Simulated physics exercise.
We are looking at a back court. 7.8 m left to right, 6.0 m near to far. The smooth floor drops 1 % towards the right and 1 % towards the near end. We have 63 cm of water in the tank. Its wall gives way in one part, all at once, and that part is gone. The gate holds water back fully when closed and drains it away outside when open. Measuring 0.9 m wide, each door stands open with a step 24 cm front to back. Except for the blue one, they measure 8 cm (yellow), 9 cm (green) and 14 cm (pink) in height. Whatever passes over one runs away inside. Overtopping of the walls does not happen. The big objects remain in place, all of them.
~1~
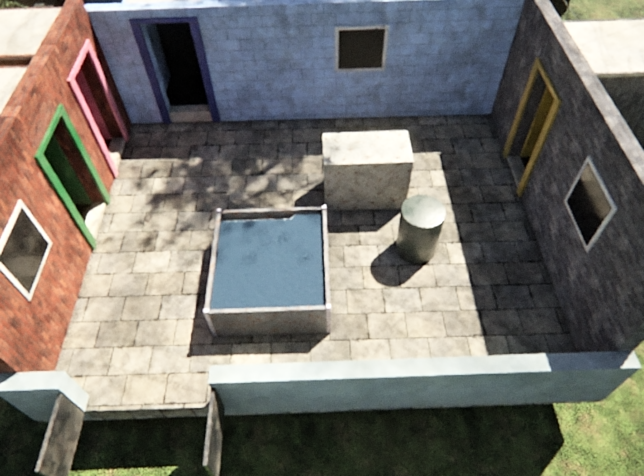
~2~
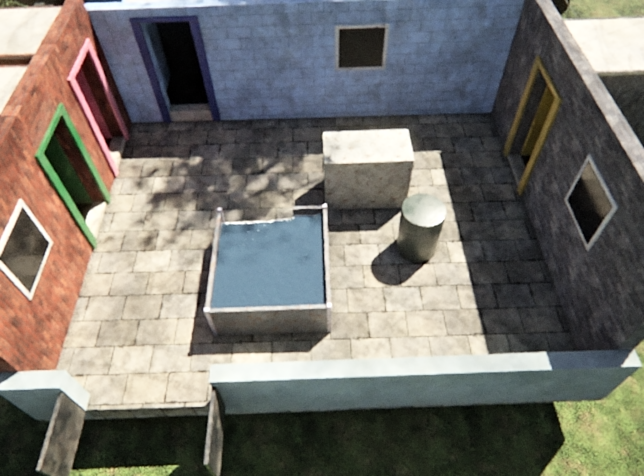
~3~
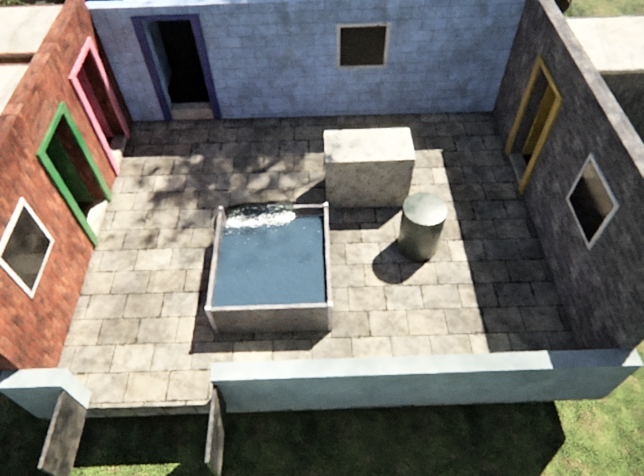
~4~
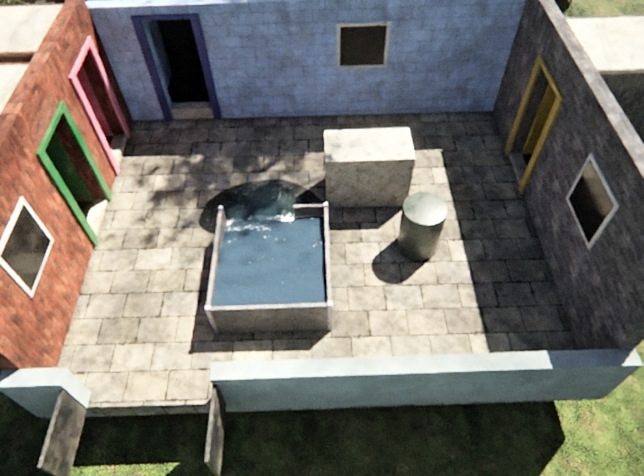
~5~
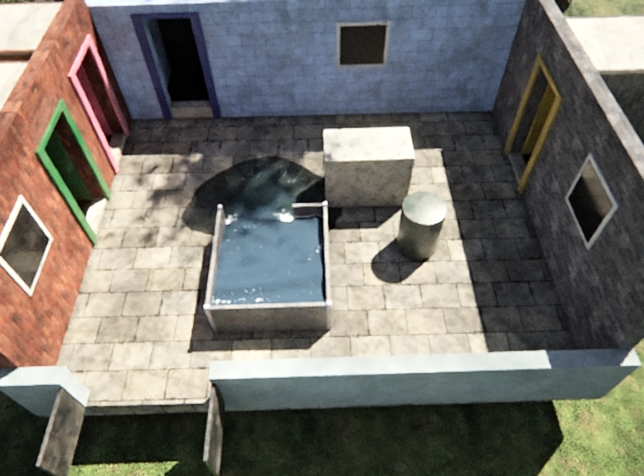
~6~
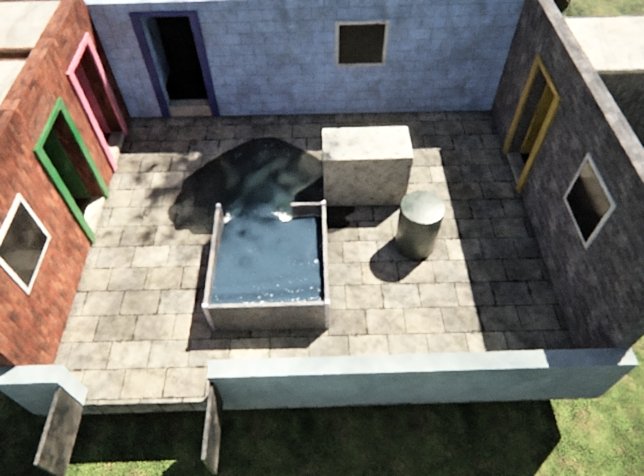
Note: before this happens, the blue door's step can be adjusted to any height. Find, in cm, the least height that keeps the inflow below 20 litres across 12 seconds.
The least height is about 14 cm.
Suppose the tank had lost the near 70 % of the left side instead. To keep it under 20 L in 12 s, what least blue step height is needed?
Some 7.0 cm.
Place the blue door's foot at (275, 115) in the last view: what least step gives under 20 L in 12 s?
Around 20 cm would do it.
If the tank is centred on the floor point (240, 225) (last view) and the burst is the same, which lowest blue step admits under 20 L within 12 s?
About 21 cm.
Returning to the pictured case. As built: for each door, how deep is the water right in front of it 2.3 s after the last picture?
Lab note, cm: Yellow 0; green 2; pink 20; blue 15.
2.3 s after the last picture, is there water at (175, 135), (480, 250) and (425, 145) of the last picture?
In the order asked: Soaked, untouched, soaked.
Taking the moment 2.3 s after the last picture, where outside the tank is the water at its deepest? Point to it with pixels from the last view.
Around pixel (131, 119).
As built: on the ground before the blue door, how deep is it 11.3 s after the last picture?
1.0 cm.
Then, 0.7 s after the last picture water covers 25 % of the floor, deepest (32 cm) near (248, 227); it has not reached the blue door.
Then, 2.3 s after the last picture water covers 35 % of the floor, deepest (26 cm) near (131, 119); 15 cm at the blue door, 0 litres in over its 26 cm step.
Then, 11.3 s after the last picture water covers 90 % of the floor, deepest (11 cm) near (582, 374); 1 cm at the blue door, 0 litres in over its 26 cm step.
At the blue door as built, the water peaked near 21 cm, 1.3 s after the last picture.
With a step of 11 cm, 42 litres would have come in within the 12 s; with 15 cm, 13 litres. So under 20 litres takes about 14 cm.
